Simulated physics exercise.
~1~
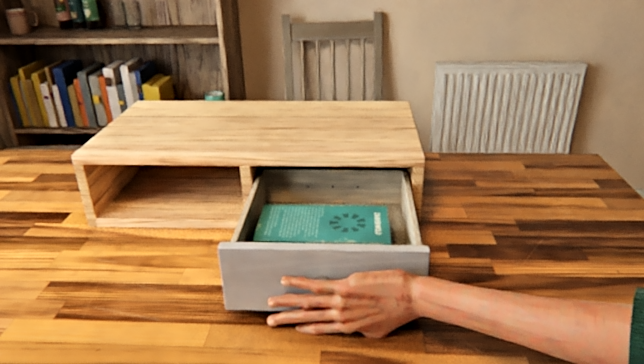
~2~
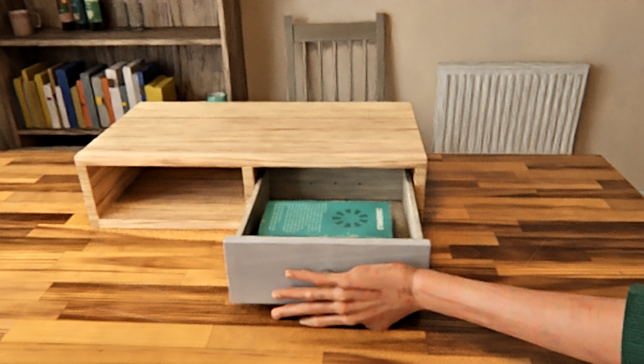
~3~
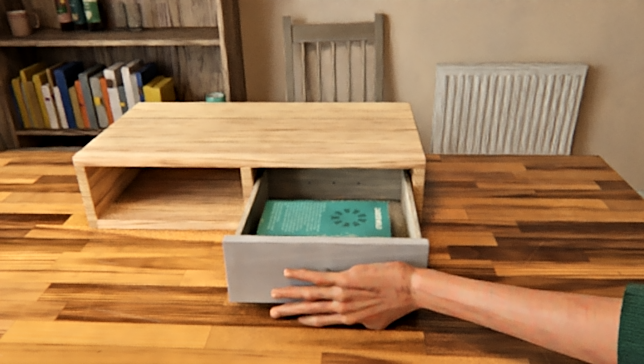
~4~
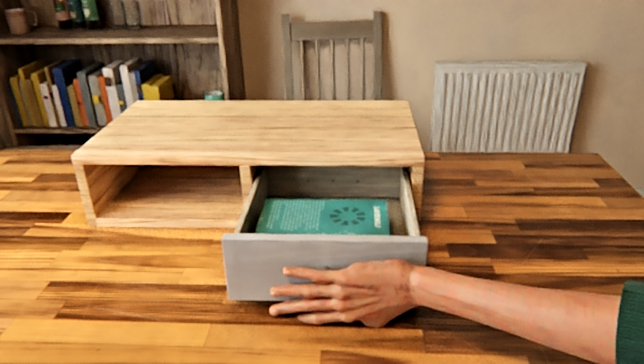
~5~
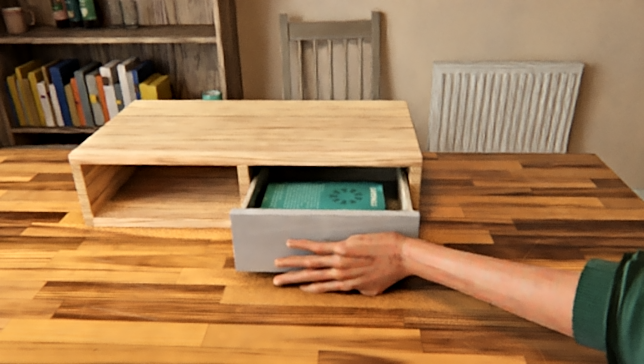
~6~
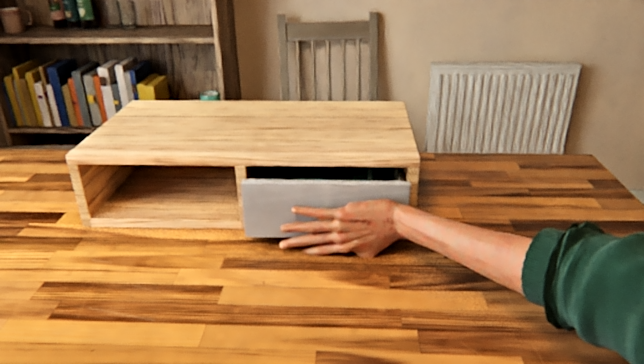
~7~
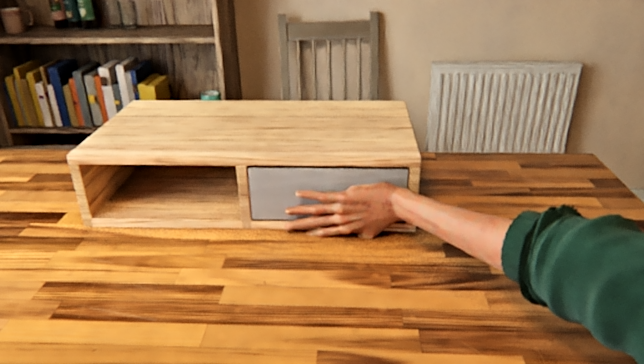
The footage shows a hand in a green sleeve resting against the grey front of an open drawer holding a turquoise packet, in a light wooden unit on a striped wooden table. After barely moving at first, the hand pushes the drawer fully shut, hiding the packet.
